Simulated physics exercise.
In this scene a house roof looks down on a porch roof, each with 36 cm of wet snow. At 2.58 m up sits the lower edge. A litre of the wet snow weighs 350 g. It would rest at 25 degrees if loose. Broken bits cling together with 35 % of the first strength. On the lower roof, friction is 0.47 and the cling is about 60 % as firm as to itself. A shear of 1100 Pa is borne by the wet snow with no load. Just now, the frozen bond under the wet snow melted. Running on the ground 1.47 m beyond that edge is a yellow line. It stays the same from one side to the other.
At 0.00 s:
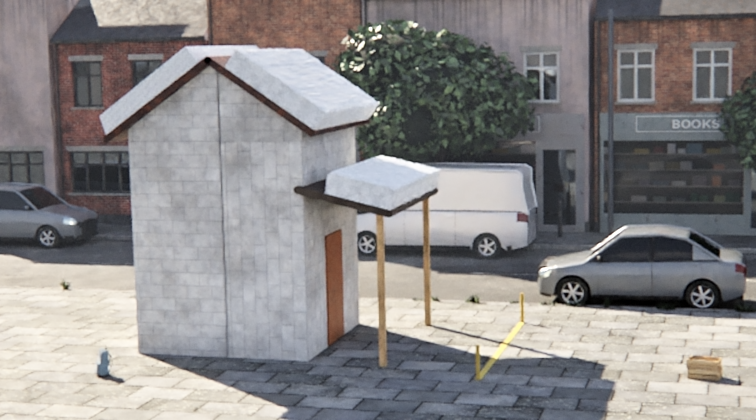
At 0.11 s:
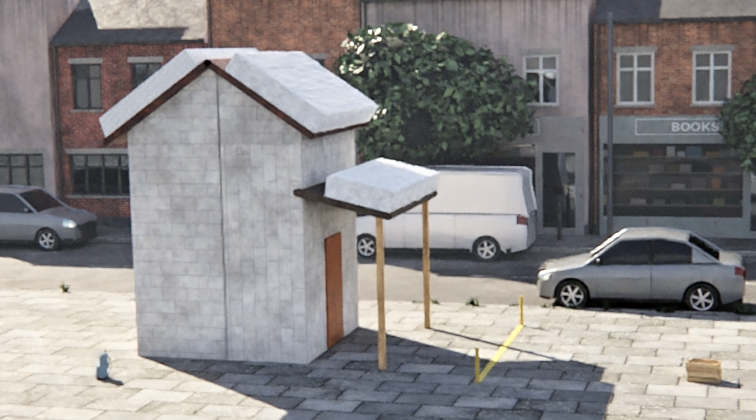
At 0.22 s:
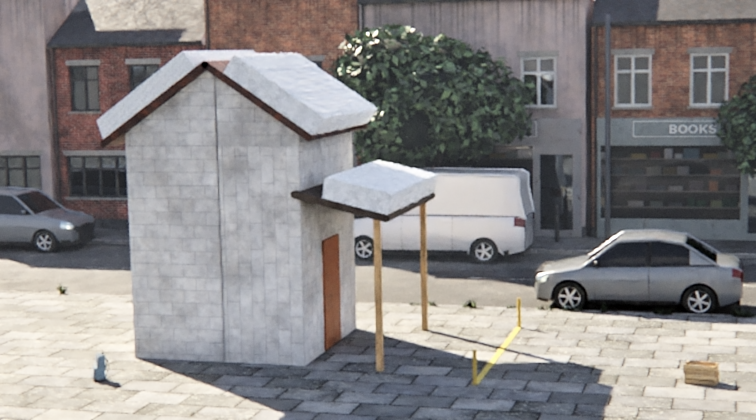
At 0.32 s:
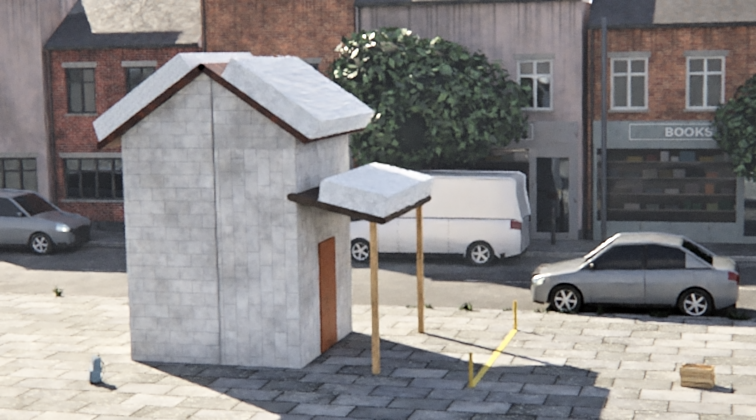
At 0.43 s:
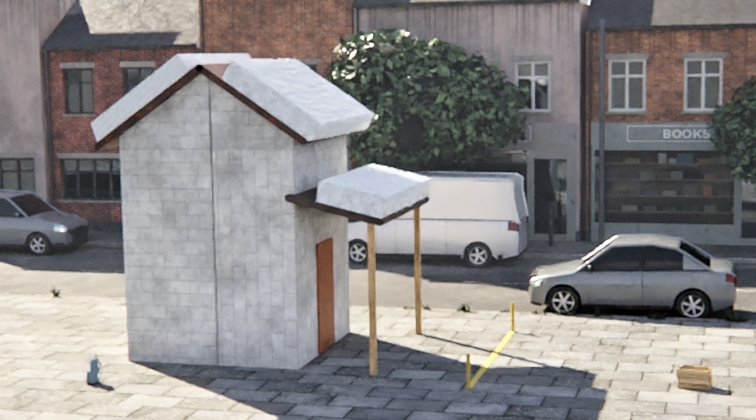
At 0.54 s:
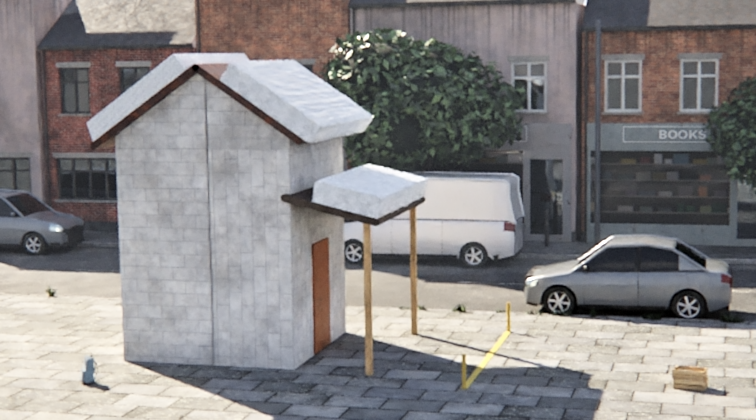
A tall, narrow house of pale grey blocks, with thick white snow on its pitched roof and on a small porch roof, stands on a paved square, seen from slightly above. Wooden posts and an orange-brown door are at its right, near a yellow line, with a white van, grey cars and brick shopfronts behind. The upper snow creeps slightly down the right-hand slope while the view drifts gently.
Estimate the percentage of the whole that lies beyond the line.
I would say some 5 percent of the snow lies beyond it.
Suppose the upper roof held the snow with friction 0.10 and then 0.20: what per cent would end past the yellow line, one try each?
30 %, then 25 %.
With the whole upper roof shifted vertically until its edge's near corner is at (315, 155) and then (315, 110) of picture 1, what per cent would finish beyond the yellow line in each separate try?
Roughly 0 per cent first and 18 per cent second.
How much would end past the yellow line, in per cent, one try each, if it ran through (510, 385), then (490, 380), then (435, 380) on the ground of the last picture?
Respectively 0, 1 and 16 percent would end past it.
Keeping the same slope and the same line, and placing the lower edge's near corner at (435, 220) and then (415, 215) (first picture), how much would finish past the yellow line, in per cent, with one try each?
Roughly 0 % and then 0 %.
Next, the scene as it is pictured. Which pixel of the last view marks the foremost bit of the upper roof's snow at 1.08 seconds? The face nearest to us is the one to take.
Around pixel (346, 178).
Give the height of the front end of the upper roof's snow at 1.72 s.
I'd say around 3.0 metres.
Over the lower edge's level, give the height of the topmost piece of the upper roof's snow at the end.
About 0.9 m above the lower edge.
After 1.08 s, none is below the lower edge and 0 % is past the line.
After 1.72 s, none is below the lower edge and 0 % is past the line.
After 2.36 s, 5 % is below the lower edge and 0 % is past the line.
After 3.00 s, 37 % is below the lower edge and 3 % is past the line.
After 3.90 s, at the end, 38 % is below the lower edge and 5 % is past the line.
